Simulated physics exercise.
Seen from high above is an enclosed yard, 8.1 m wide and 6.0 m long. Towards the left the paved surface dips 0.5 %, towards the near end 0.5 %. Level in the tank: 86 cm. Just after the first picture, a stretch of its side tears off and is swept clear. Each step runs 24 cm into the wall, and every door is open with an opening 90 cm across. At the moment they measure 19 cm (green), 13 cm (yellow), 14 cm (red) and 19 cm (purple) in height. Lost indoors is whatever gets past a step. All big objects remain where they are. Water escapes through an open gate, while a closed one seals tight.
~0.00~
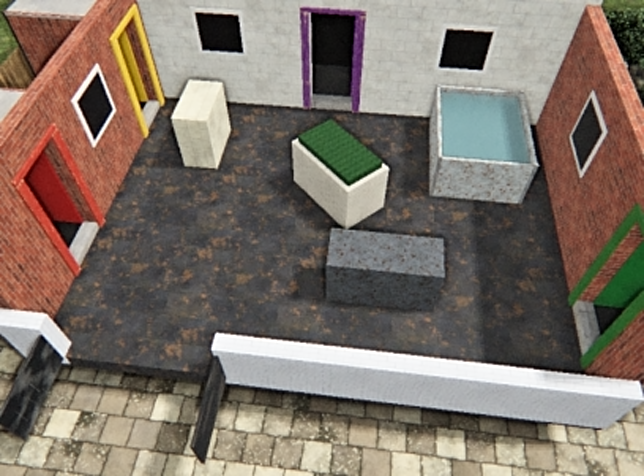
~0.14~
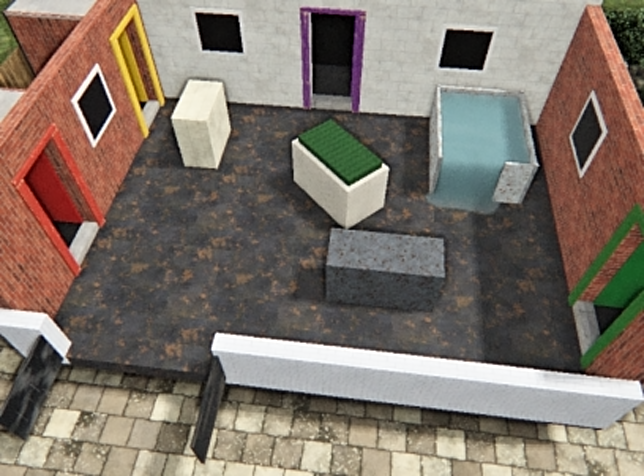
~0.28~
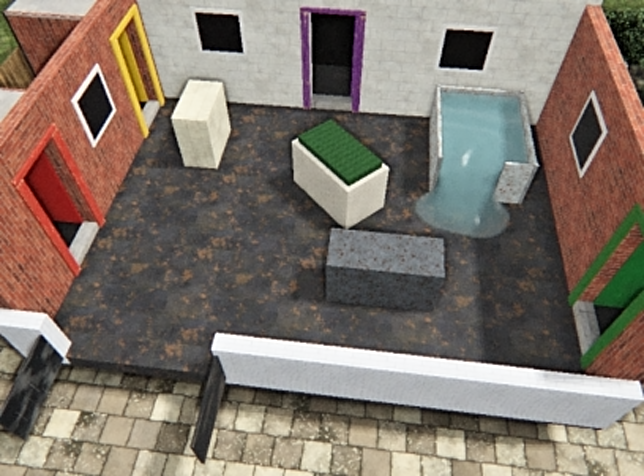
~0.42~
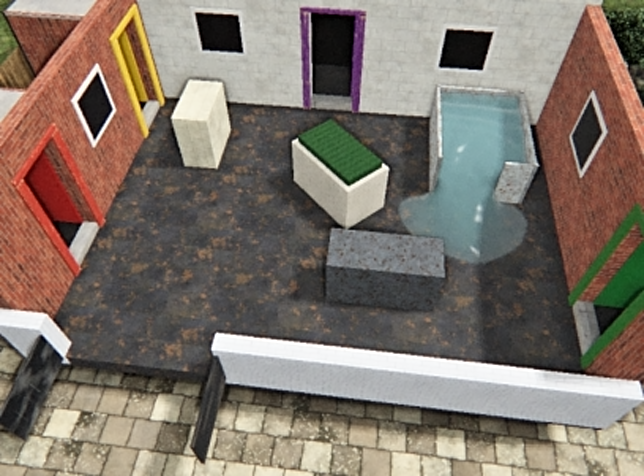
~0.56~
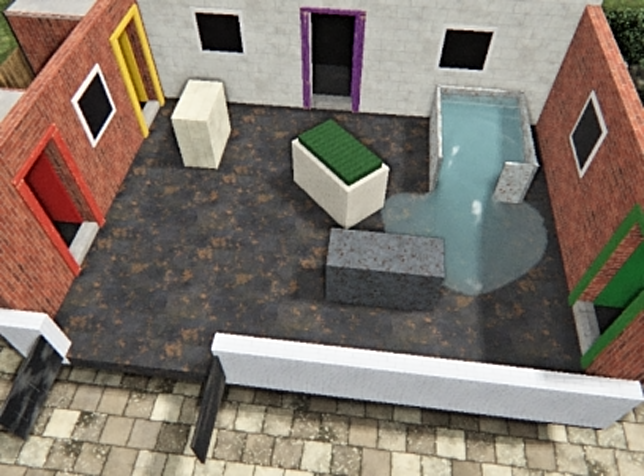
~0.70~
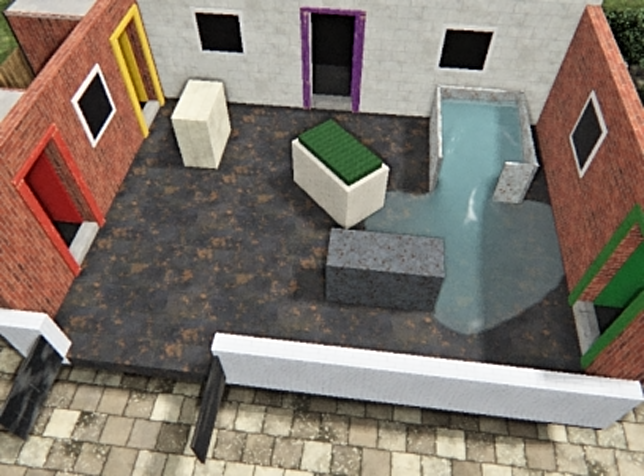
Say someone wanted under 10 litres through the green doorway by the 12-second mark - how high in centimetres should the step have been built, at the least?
They should have built it at least 23 cm high.
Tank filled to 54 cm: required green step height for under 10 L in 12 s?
I'd go with near 12.0 cm then.
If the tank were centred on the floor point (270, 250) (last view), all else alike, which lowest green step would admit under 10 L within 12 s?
It should be around 16 cm high.
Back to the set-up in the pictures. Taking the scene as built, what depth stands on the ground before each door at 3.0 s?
Depths in cm: Green 25, yellow 0, red 11, purple 0.
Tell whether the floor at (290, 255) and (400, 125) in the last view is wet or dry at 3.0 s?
Note: Point one reached; point two not yet reached.
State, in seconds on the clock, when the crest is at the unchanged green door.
Near 2.8 seconds.
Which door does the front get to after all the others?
Last in order comes the purple door.
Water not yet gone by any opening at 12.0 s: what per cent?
I'd say near 86 per cent is still there.
After 1.4 s water covers 25 % of the floor, deepest (44 cm) near (425, 270); 11 cm at the green door, 0 litres in over its 19 cm step.
After 3.0 s water covers 60 % of the floor, deepest (28 cm) near (476, 389); 25 cm at the green door, 12 litres in over its 19 cm step.
After 12.0 s water covers 95 % of the floor, deepest (10 cm) near (44, 339); 5 cm at the green door, 21 litres in over its 19 cm step.
At the green door as built, the water arrived by 1.0 s and peaked near 28 cm at 2.8 s.
Run again over the same 12 s with other heights there, 17 litres in over 20 cm, 4 litres over 27 cm. The limit of 10 litres is kept from about 23 cm up.
